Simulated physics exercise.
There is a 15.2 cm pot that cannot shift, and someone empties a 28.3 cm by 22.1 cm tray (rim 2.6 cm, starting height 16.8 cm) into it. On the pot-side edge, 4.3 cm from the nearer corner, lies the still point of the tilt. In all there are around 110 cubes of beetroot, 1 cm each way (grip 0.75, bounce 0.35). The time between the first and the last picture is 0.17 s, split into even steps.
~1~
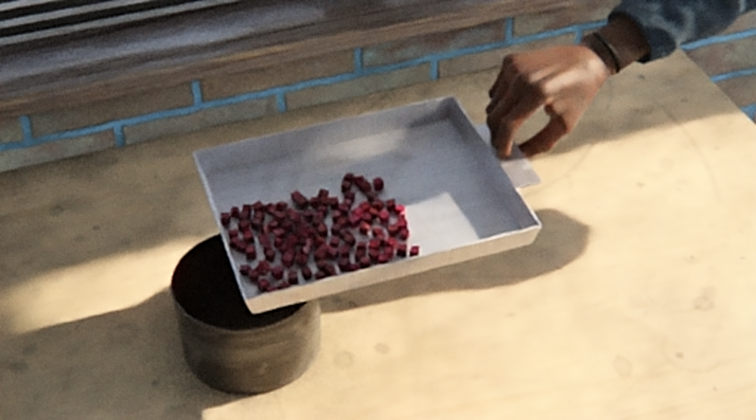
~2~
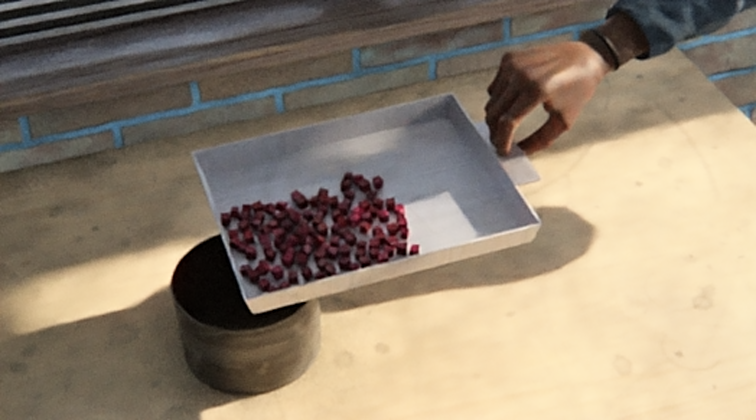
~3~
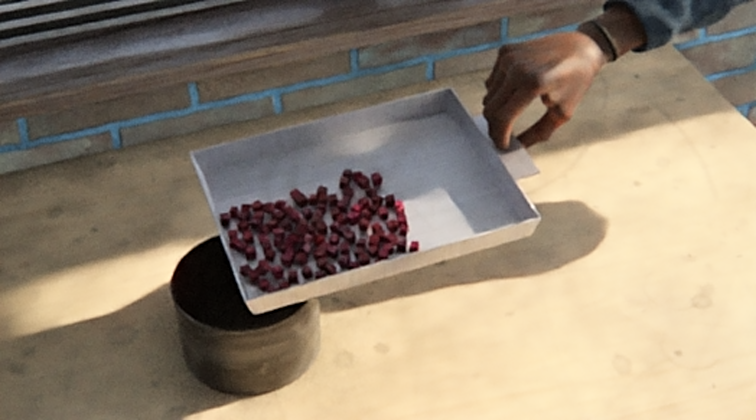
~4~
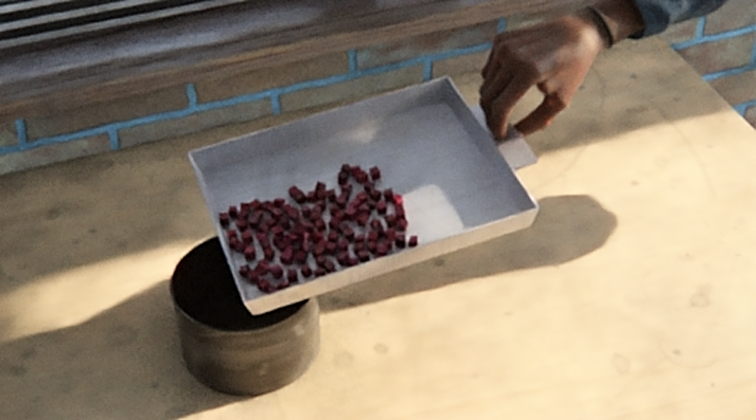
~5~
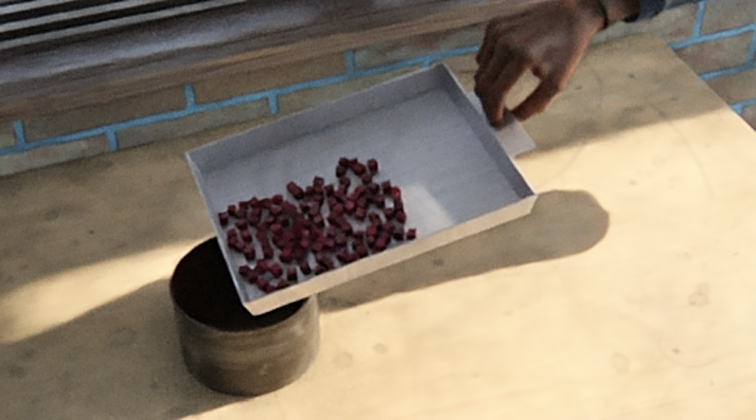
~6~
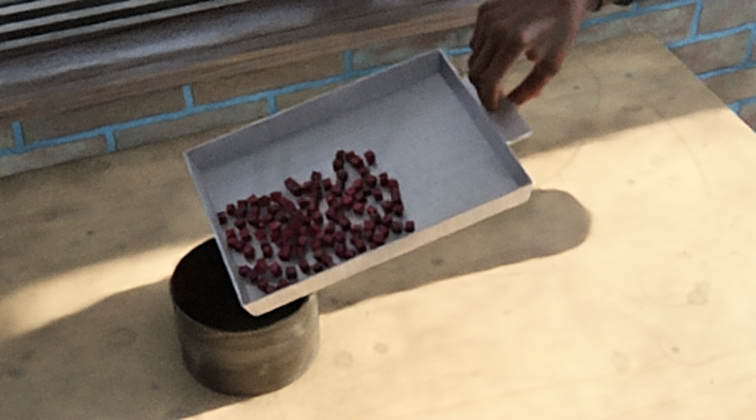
A hand raised the right end of a shallow tray of dark red beetroot cubes, slowly at first and then more steeply, while its left end stayed low over a round pot and the cubes barely shifted.
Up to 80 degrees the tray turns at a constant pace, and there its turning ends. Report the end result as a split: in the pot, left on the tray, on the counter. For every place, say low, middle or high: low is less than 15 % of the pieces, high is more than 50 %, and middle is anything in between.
Here is the split: Pot: Low; left on the tray: Middle; counter: High.
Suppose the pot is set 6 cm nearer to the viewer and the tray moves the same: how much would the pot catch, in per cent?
Then roughly 15 percent would land in it.
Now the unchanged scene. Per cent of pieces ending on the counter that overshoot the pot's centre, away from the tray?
That comes to roughly 100 percent.
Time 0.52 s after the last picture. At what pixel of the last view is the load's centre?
(237, 242), roughly.
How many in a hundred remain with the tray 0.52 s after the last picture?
100 %, give or take.
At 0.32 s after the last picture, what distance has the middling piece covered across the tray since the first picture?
Around 2 centimetres.
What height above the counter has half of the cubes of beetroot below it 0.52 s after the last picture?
Some 22 cm.
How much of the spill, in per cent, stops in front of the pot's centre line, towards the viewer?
90 %.
Then, 0.32 s after the last picture, tilt 45 degrees; the tray holds 100 %, the pot 0 %.
Then, 0.52 s after the last picture, tilt 68 degrees; the tray holds 100 %, the pot 0 %.
Then, 0.85 s after the last picture, tilt 80 degrees; the tray holds 60 %, the pot 0 %.
In the end, pot 0 %, tray 30 %, counter 70 %.
